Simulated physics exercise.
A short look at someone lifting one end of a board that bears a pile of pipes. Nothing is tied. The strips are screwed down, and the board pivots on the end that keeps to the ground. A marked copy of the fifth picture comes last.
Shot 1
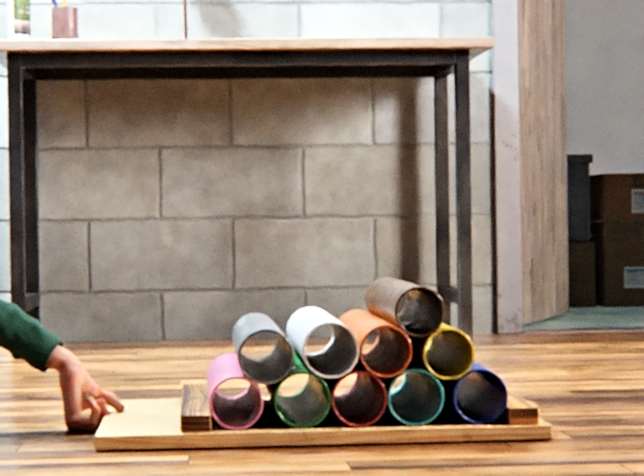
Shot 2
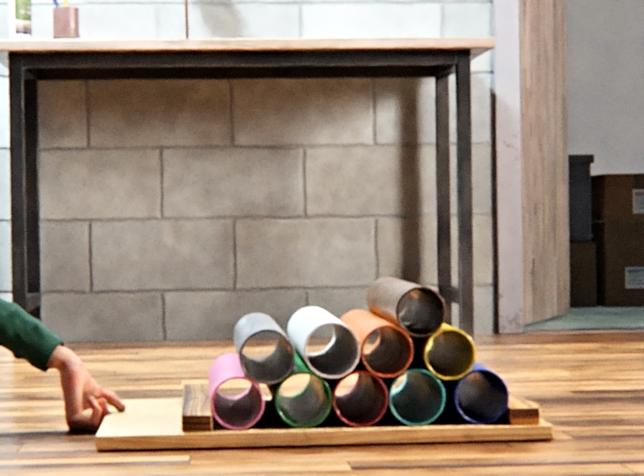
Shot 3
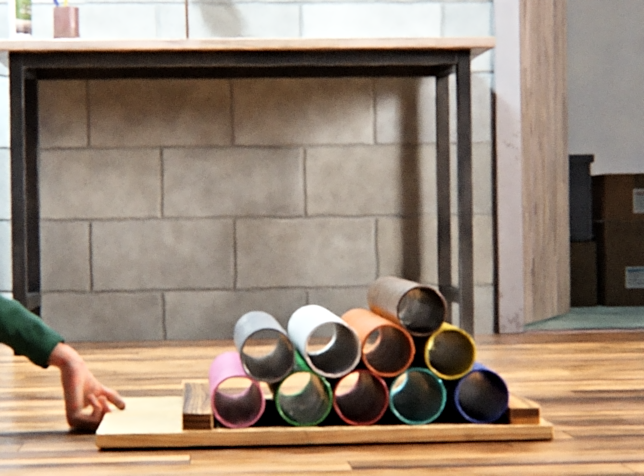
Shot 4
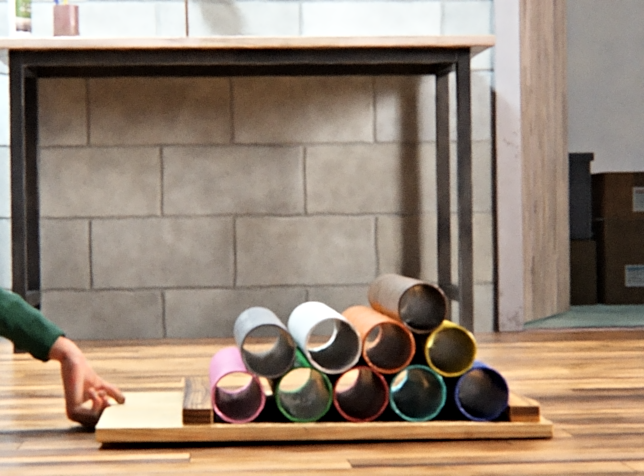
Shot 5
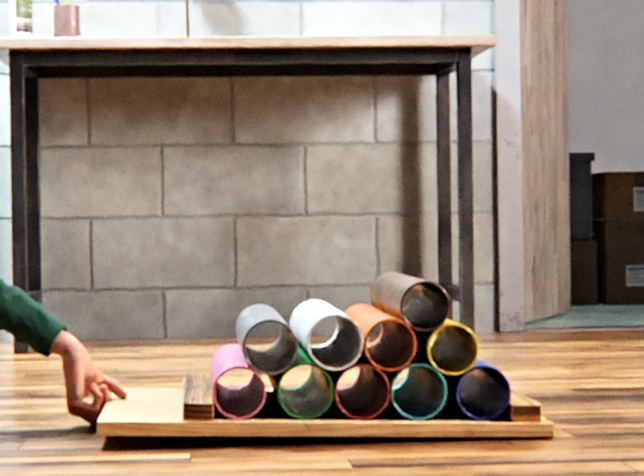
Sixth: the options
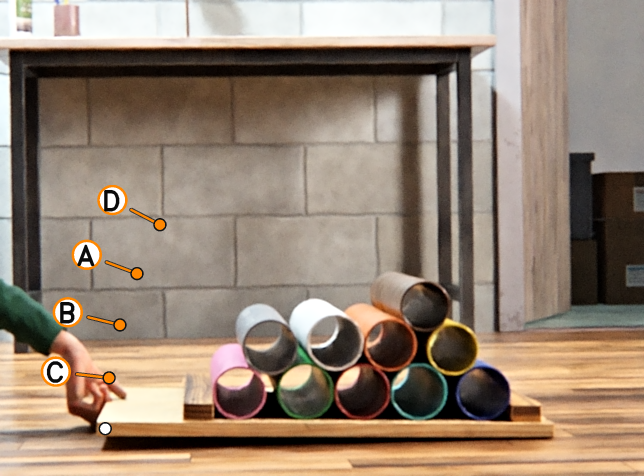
A hand at the left held the end of a wooden board stacked with colorful pipes and raised it very slightly, while the pipes stayed piled together between the wooden strips, barely shifting.
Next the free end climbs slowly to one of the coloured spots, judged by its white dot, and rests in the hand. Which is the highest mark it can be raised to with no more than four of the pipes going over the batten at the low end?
The highest mark that will do is D.
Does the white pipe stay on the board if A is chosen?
Yes, with A.
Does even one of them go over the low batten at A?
At A: No.
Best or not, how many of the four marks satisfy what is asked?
The number is four.
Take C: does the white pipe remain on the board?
Yes.
On the marked copy, A at (137, 274); B at (120, 325); C at (109, 378); D at (160, 225); the white dot at (105, 429).
With D. Early on, board at 18°.
Further on, board at 28°.
At the end, board at 28°, two over the low batten (yellow, brown).
As for the rest, A none over the low batten; B none over the low batten; C none over the low batten.
